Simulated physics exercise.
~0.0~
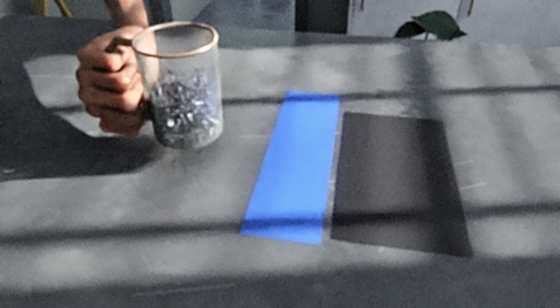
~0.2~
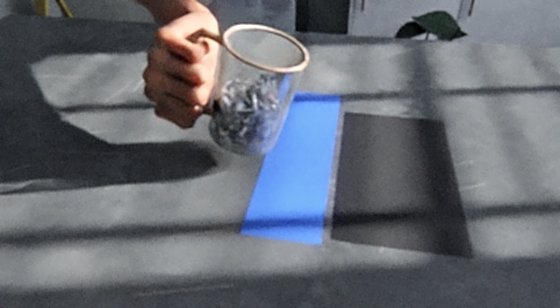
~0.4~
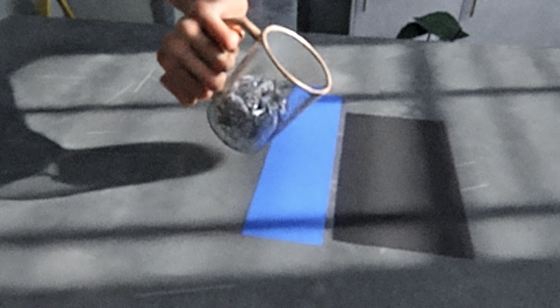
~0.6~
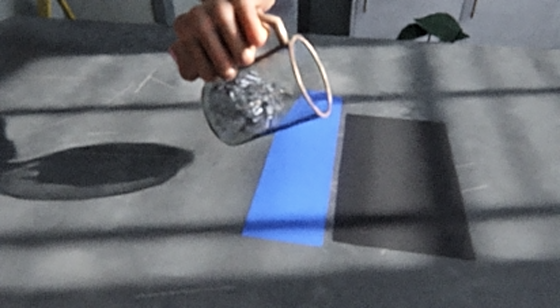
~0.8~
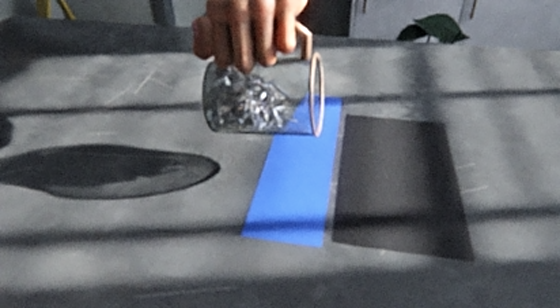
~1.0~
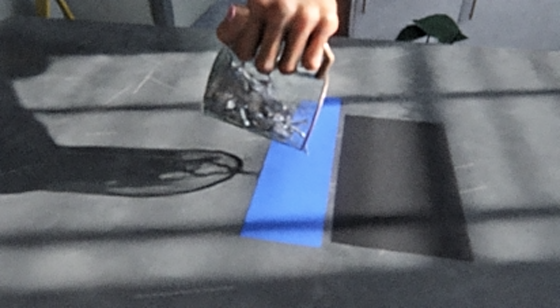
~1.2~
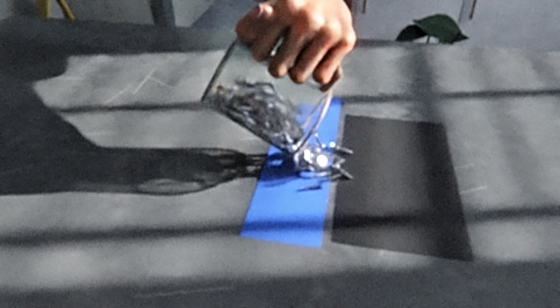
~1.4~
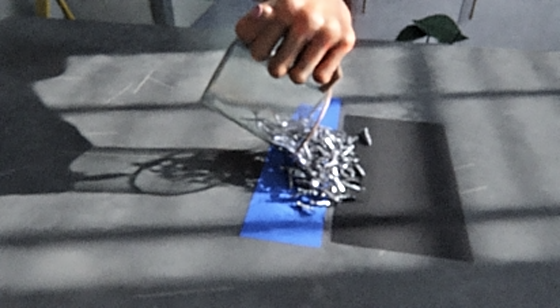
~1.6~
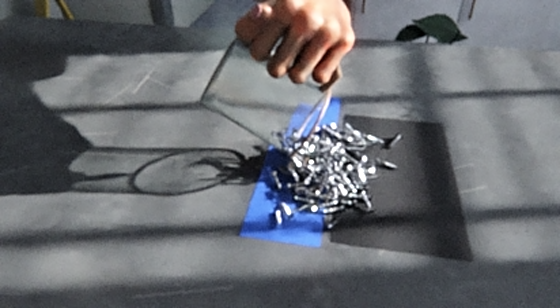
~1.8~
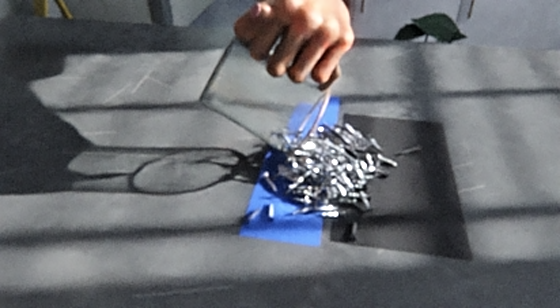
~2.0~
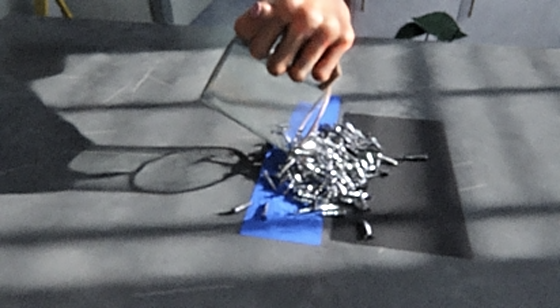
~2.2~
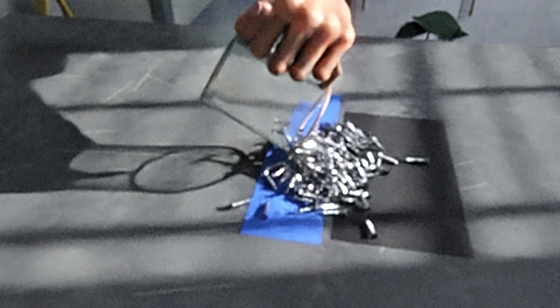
On a gray table, a hand tips a glass mug, spilling screws across blue and black mats.
